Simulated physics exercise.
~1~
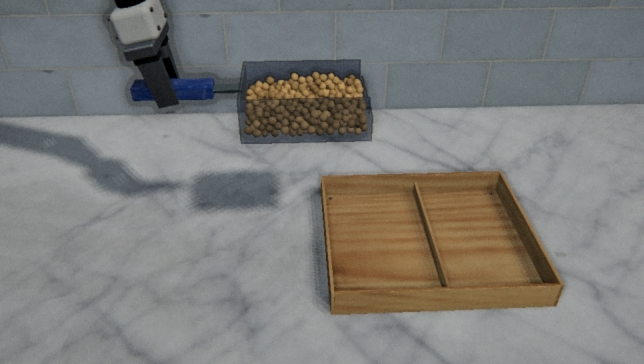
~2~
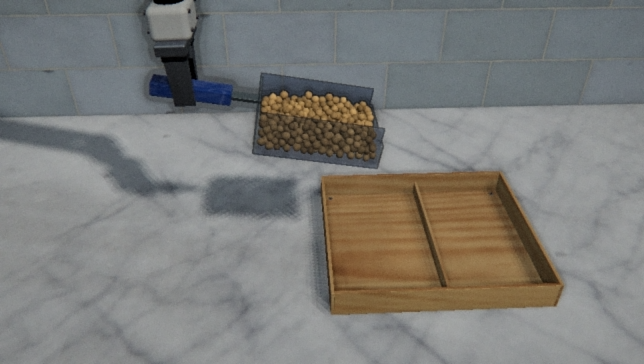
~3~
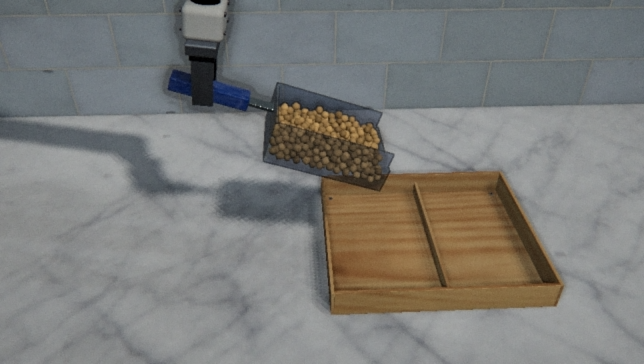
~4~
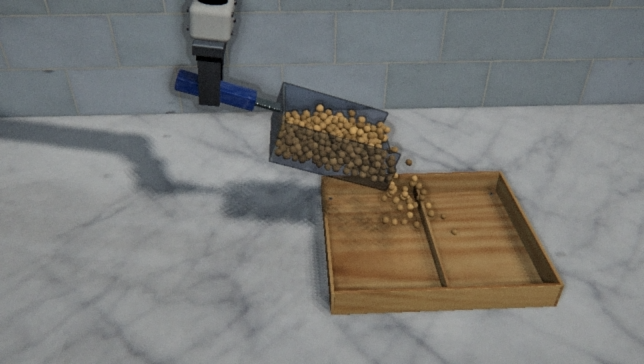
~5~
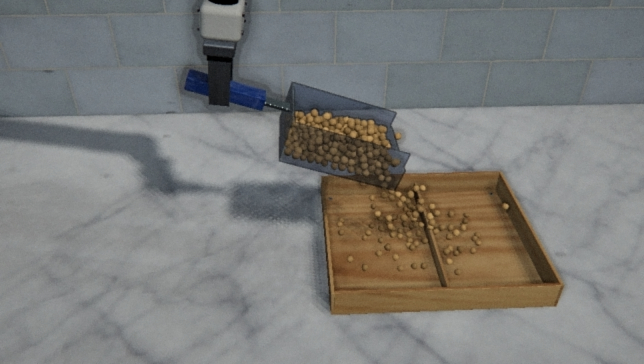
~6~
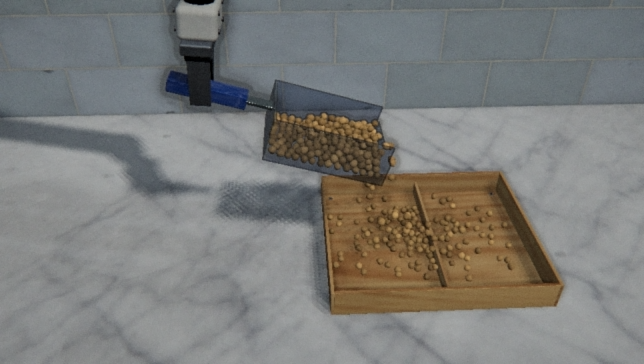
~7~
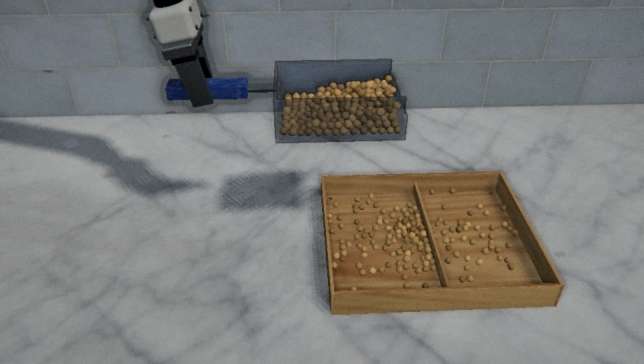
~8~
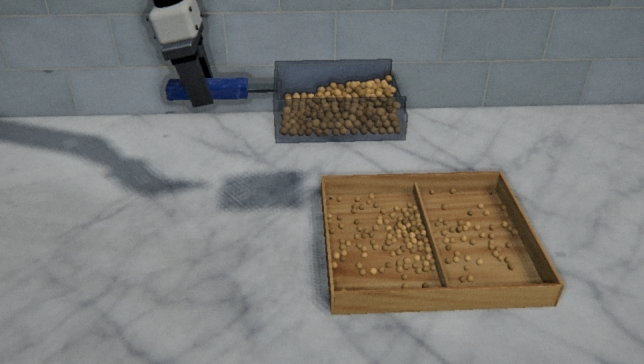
A robot arm gripping a blue handle holds a clear grey box full of dried chickpeas above a marble surface, up and to the left of a divided wooden tray. It carries the box to the right and lower, tipping its front edge down toward the tray. Chickpeas begin to spill over the edge and scatter on both sides of the tray's cross wall. The box shifts a little further right, then draws back left as more fall. Finally the arm lifts and levels the box, still mostly full, and holds it still, leaving more chickpeas in the tray's left part than in its right.
